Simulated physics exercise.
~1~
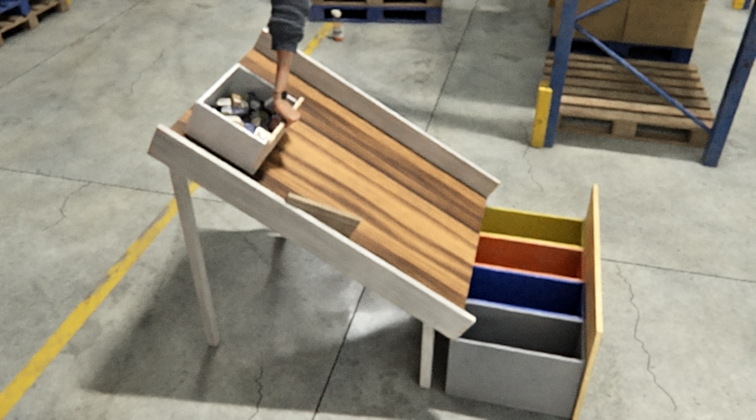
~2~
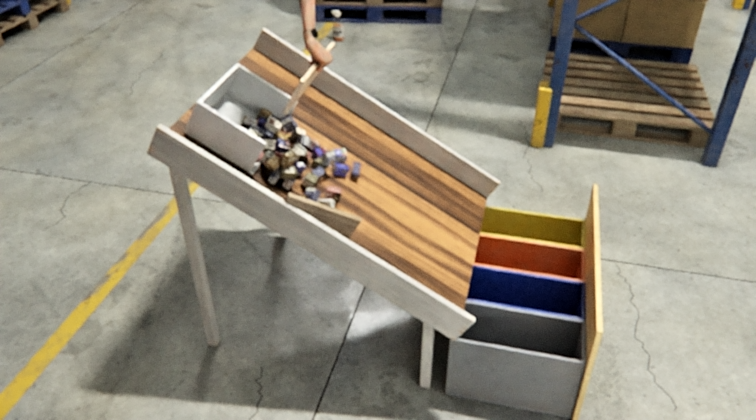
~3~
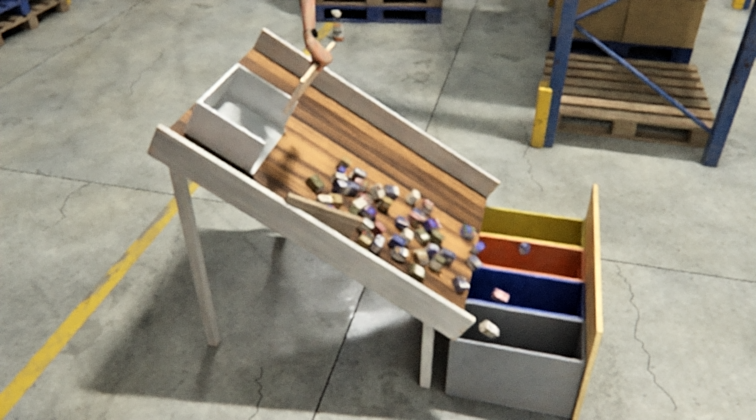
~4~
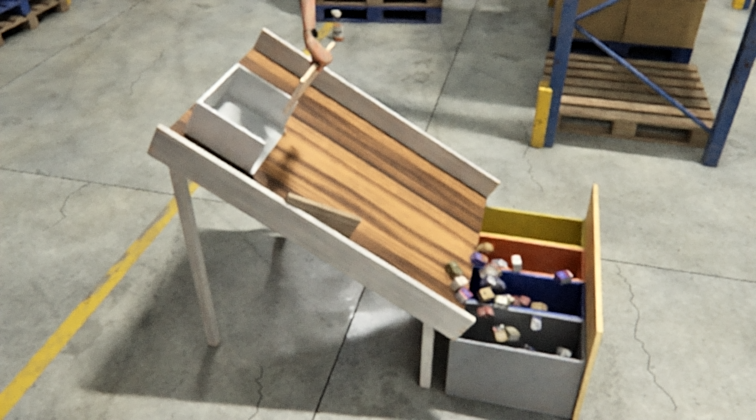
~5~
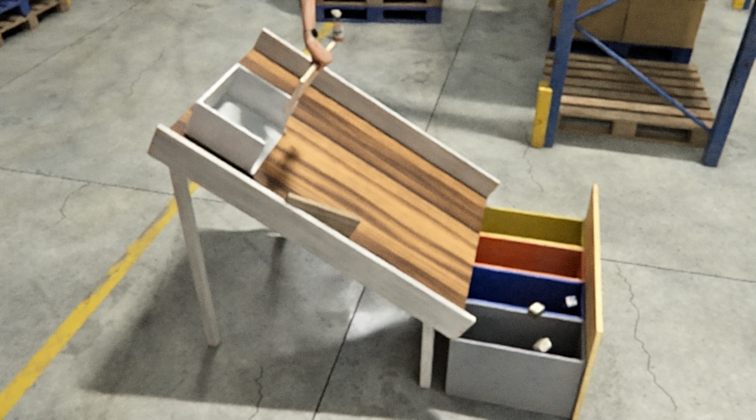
A sloping wooden table with pale side walls stands on a concrete warehouse floor, seen from above, with pallets and a blue rack behind. At its upper left sits a white pen full of small mixed-coloured cartons, and at its lower right are yellow, orange, blue and grey bins. A hand lifts the pen's gate up and holds it clear. The cartons spill out, tumble down the striped boards and spread around an angled board. They drop off the lower edge into the orange, blue and grey bins, leaving pen and slope empty, with a few cartons still visible over the blue and grey bins.
